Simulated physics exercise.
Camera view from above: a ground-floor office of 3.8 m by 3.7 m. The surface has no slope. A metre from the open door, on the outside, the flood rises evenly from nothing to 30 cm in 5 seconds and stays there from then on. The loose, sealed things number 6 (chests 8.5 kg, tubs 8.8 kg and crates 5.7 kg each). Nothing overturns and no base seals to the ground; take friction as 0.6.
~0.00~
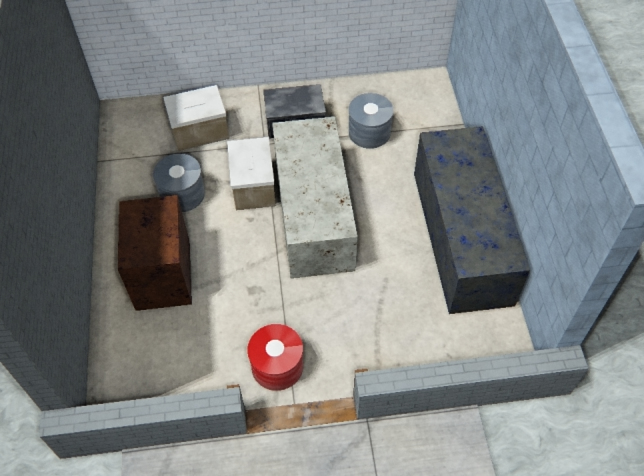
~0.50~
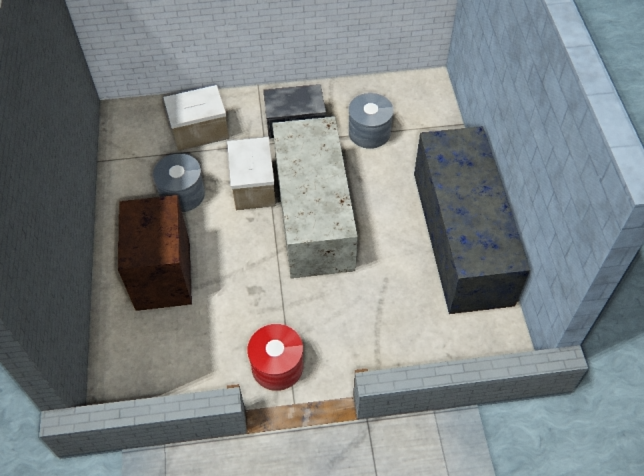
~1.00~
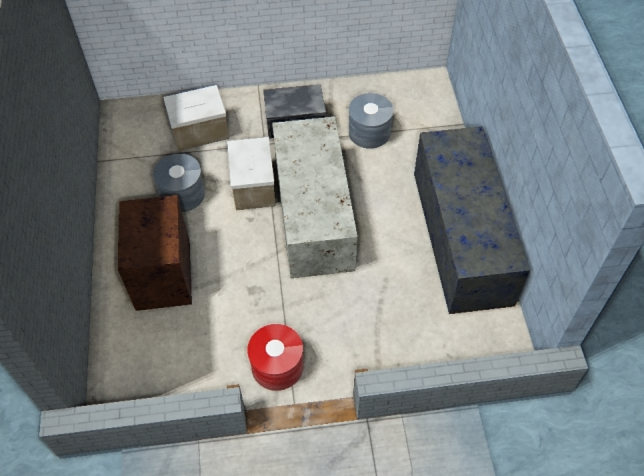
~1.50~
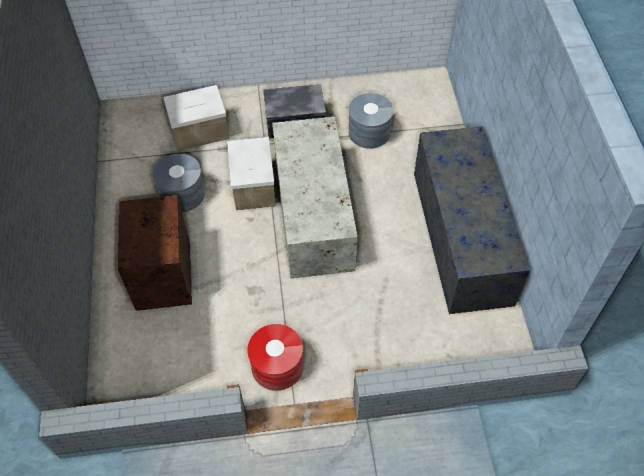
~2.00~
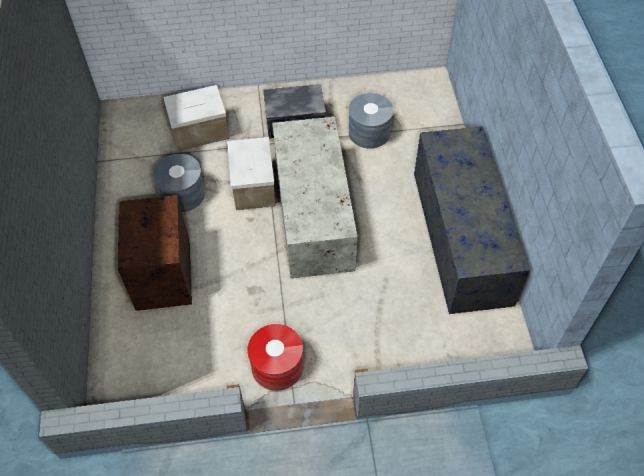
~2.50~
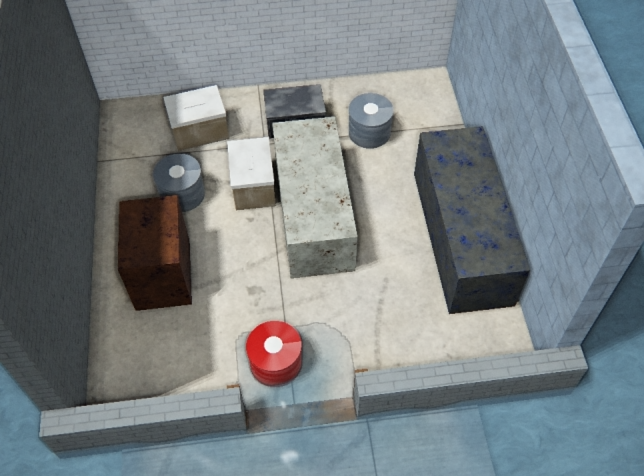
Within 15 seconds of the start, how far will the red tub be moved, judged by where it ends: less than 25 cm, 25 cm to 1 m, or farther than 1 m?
It will be moved farther than 1 m.
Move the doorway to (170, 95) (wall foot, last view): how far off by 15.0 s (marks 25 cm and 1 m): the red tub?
The red tub ends up a great distance away.
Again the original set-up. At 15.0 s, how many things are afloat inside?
I'd say 6 of them.
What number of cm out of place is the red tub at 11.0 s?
I'd guess some 300 cm by then.
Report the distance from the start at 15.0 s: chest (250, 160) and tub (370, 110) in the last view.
First 200 cm, then 80 cm.
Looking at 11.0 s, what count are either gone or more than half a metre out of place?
It comes to 5.
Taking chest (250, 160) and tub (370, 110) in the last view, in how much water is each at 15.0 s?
Depth approx. 17 cm / 19 cm.
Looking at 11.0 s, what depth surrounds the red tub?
15 cm or so.
After 3.5 s the red tub is near (254, 290), 0.6 m from its start, aground; 0 afloat.
After 6.8 s the red tub is near (216, 93), 2.9 m from its start, afloat; 4 afloat.
After 11.0 s the red tub is near (267, 87), 2.9 m from its start, afloat; 6 afloat.
After 15.0 s the red tub is near (233, 106), 2.6 m from its start, afloat; 6 afloat.
